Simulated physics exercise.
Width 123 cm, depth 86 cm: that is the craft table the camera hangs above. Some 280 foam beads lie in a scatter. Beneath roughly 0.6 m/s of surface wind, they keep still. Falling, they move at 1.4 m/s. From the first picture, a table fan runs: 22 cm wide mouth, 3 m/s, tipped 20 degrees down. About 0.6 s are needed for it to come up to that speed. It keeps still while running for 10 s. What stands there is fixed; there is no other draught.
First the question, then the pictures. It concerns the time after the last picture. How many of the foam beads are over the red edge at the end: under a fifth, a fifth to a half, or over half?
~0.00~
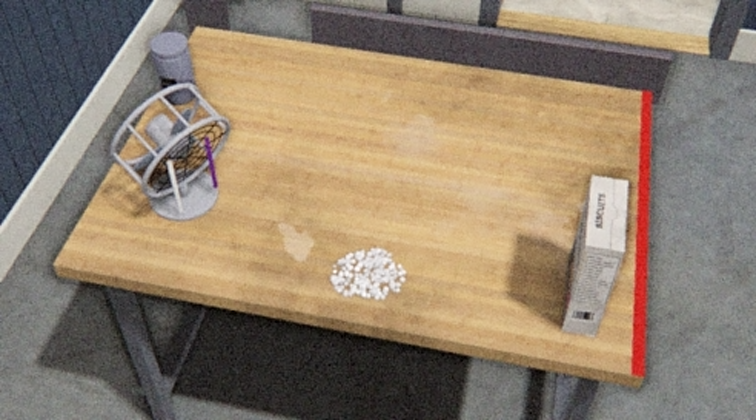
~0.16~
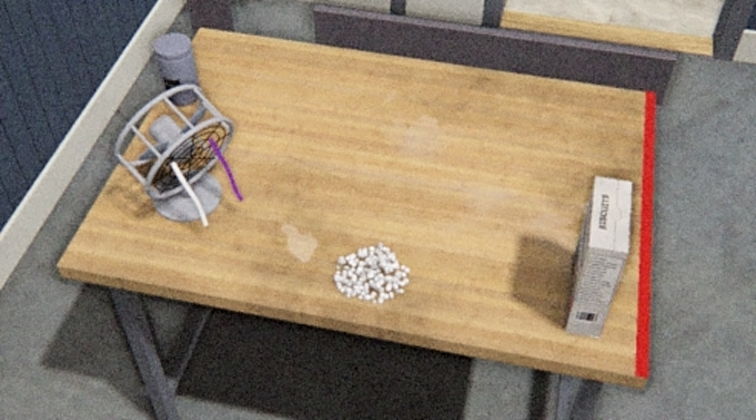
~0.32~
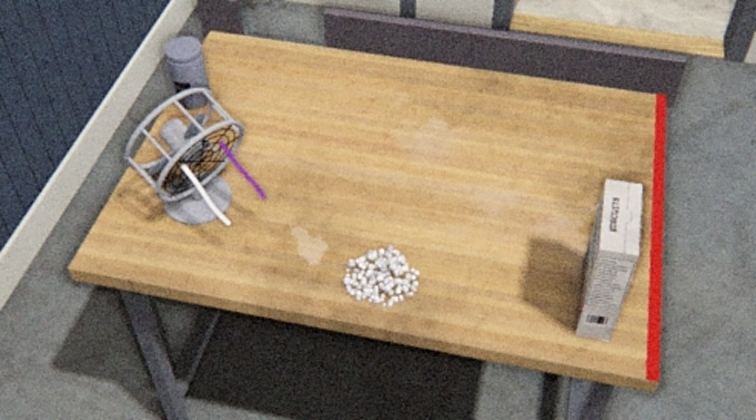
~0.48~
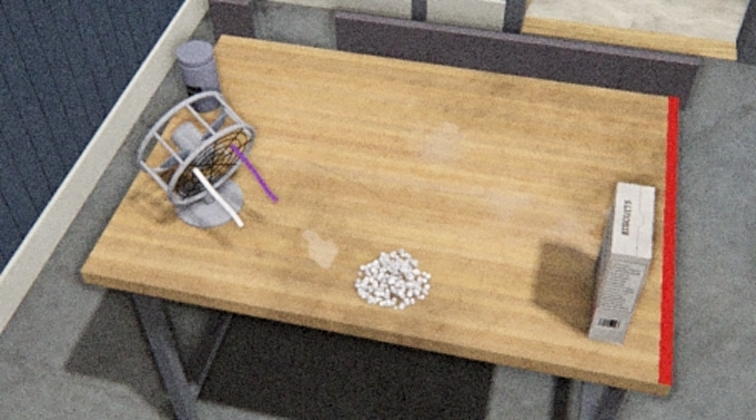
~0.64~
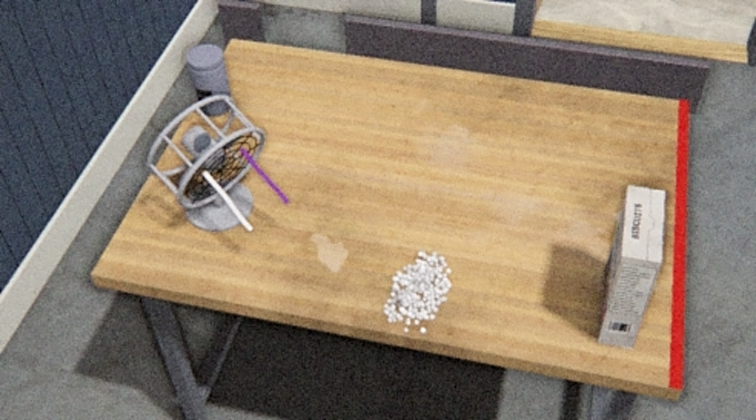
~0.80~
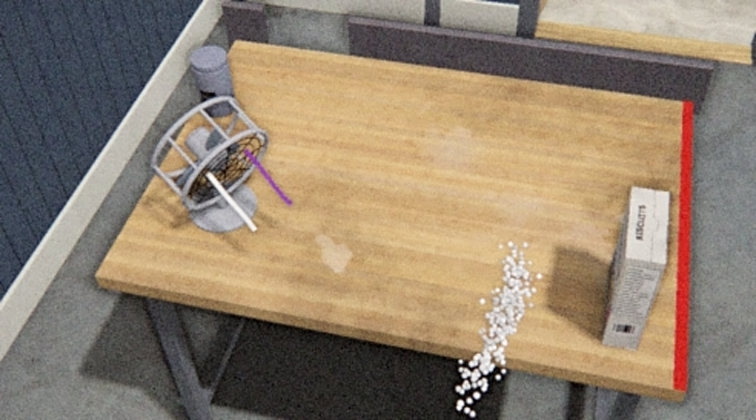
I'd put the share over the red edge at a fifth to a half.
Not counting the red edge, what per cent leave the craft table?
That works out to near 60 per cent.
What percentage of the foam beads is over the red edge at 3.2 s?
Some 40 per cent.
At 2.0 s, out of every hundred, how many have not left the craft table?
Close to 10 in a hundred remain at that time.
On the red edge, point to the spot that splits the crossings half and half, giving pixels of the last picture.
The middle of the crossings lies near (690, 243) in the last picture.
After 2.0 s, 11 % are on the move or not yet settled, 29 % are over the red edge.
After 3.2 s, 3 % are on the move or not yet settled, 35 % are over the red edge.
After 5.5 s, 0 % are on the move or not yet settled, 37 % are over the red edge.
After 10.0 s, at the end, 37 % are over the red edge.
